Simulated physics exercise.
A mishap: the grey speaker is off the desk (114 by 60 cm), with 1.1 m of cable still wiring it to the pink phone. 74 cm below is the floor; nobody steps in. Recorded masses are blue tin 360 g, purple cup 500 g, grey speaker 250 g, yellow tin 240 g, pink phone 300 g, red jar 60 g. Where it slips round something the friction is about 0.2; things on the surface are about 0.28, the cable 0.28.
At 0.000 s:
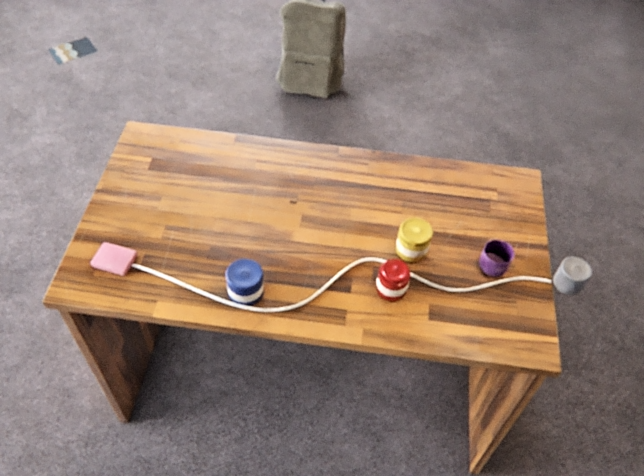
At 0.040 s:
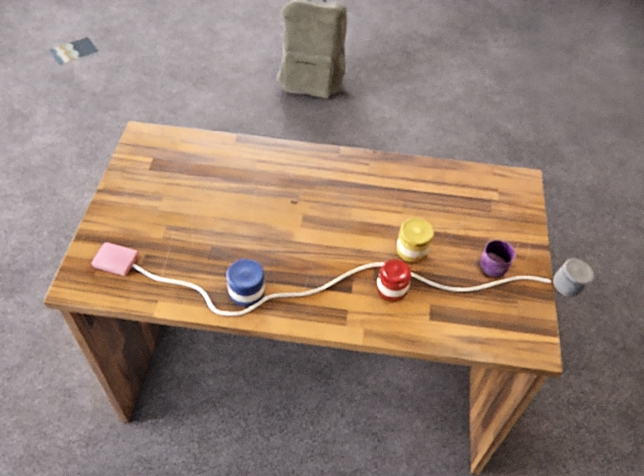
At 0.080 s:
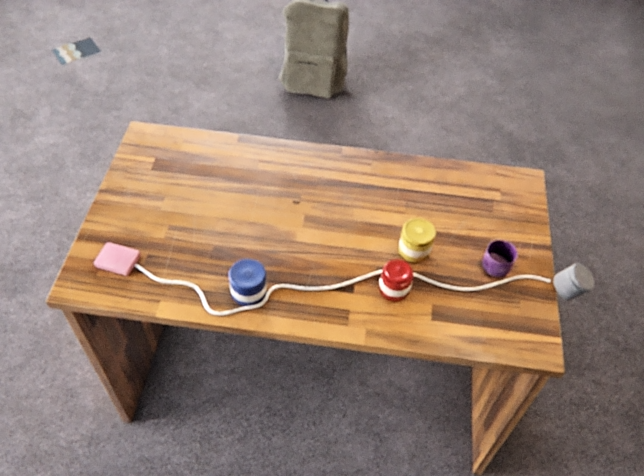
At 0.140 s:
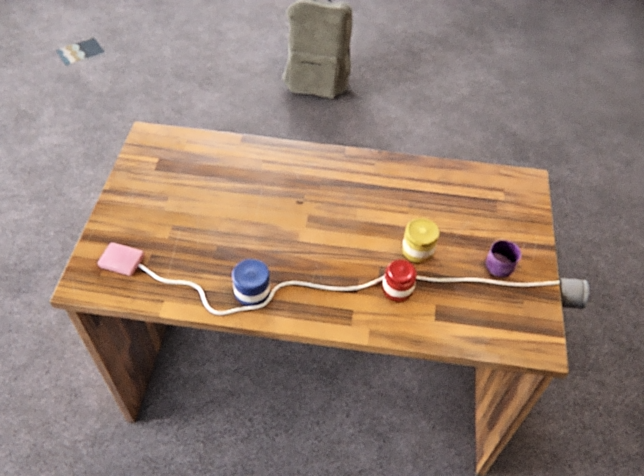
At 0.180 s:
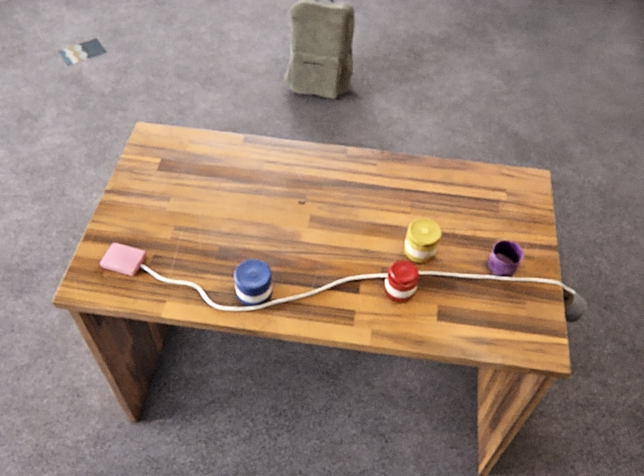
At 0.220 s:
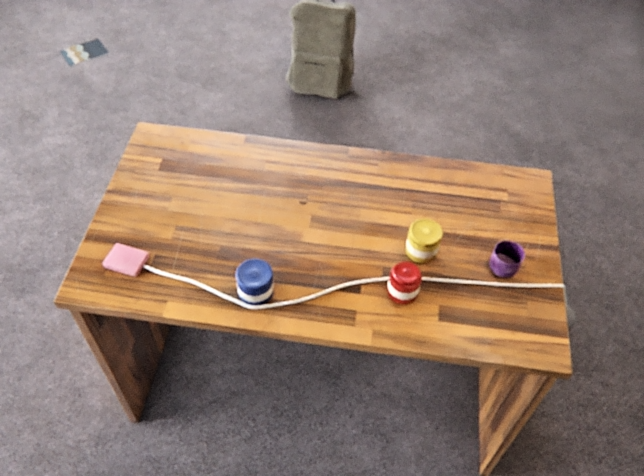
At the start, a white cable runs across a wooden desk from a pink phone, past blue, red, yellow and purple containers, to a grey speaker at the right edge. The cable shifts and bends near the blue container, then the speaker tips over the edge and drops from view as the cable pulls straighter.
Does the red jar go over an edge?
Here the red jar ends up falling.
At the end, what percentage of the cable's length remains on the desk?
Roughly 35 per cent of the cable.
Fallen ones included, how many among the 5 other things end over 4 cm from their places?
Count recorded: 3.
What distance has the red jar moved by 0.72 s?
About: Red jar off the top.
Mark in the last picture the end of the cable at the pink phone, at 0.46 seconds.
It's at around pixel (186, 282).
By 0.5 s, the cable's tail end at (186, 282); red jar 18 cm off its start, pink phone 12 cm off its start, grey speaker over the edge.
By 0.7 s, the cable's tail end at (241, 296); red jar over the edge, pink phone 25 cm off its start, grey speaker over the edge.
By 1.0 s, the cable's tail end at (270, 298); red jar over the edge, pink phone 33 cm off its start at (251, 303), grey speaker over the edge.
By 1.2 s, the cable's tail end at (301, 315); red jar over the edge, pink phone 39 cm off its start, grey speaker over the edge.
By 2.4 s, the cable's tail end at (410, 322); red jar over the edge, pink phone 63 cm off its start at (390, 319), grey speaker over the edge, blue tin 7 cm off its start at (282, 263).
